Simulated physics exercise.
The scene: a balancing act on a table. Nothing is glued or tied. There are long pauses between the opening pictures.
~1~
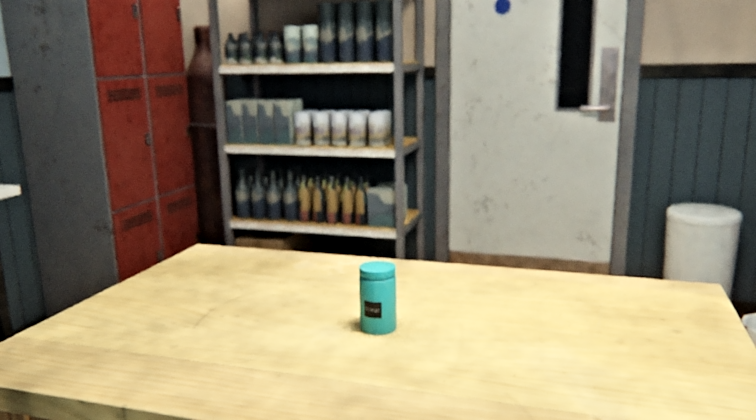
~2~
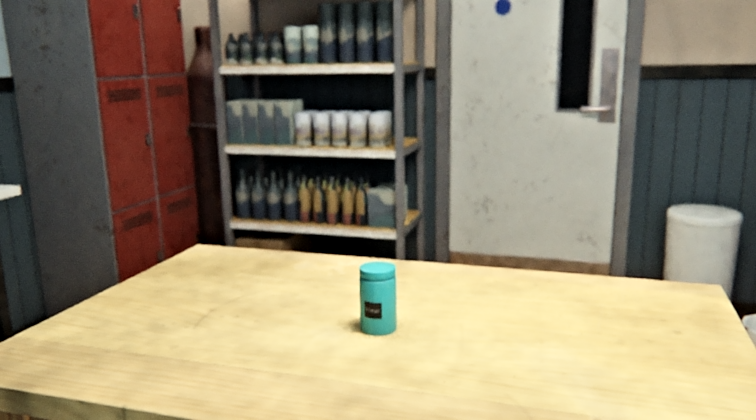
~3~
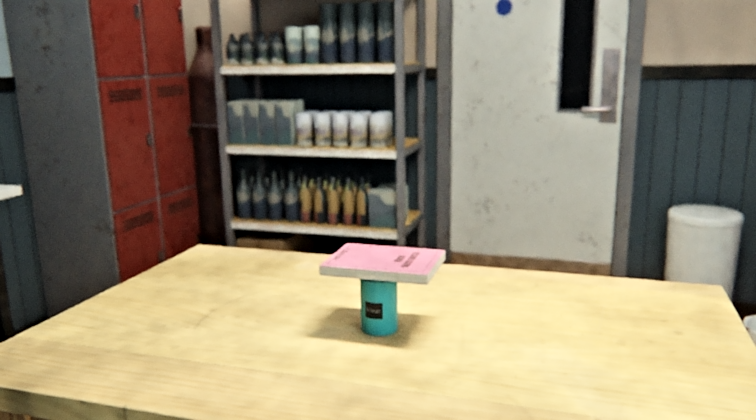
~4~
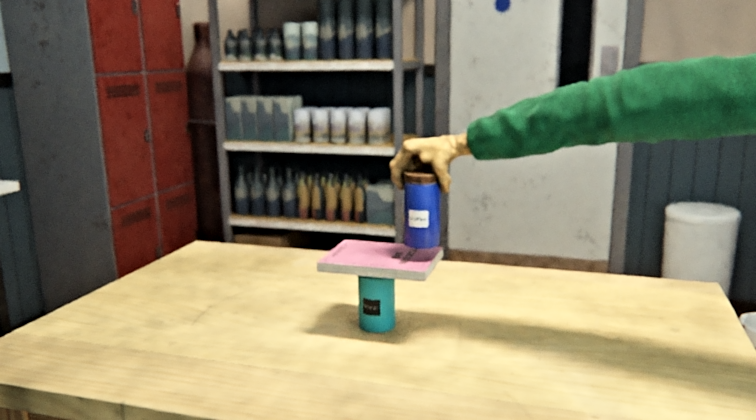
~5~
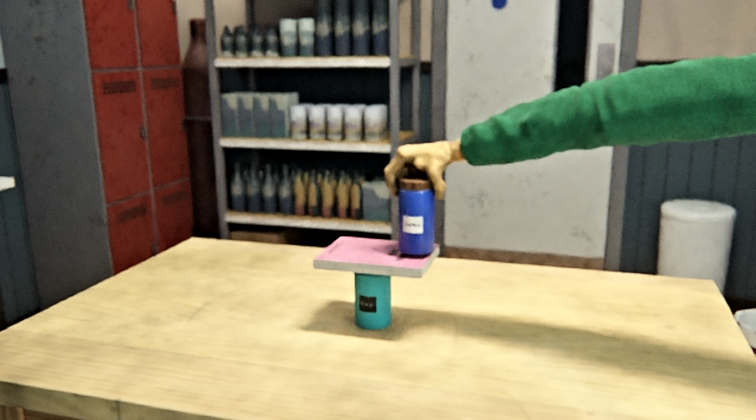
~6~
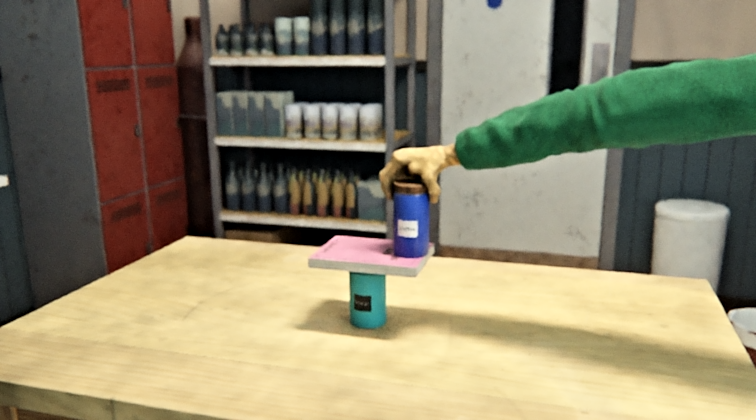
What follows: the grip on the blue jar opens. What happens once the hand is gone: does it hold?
As it turns out, it gives way.
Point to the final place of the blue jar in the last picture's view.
At about (468, 316).
Then, 0.40 s past the last view, blue jar now fallen; pink book rocked 67° from its first pose.
Then, 0.50 s past the last view, pink book now fallen.
Finally, fallen, blue jar and pink book; turquoise jar still in place. Final places as the last picture's camera would see them, blue jar near (467, 316). The stack loses its balance.
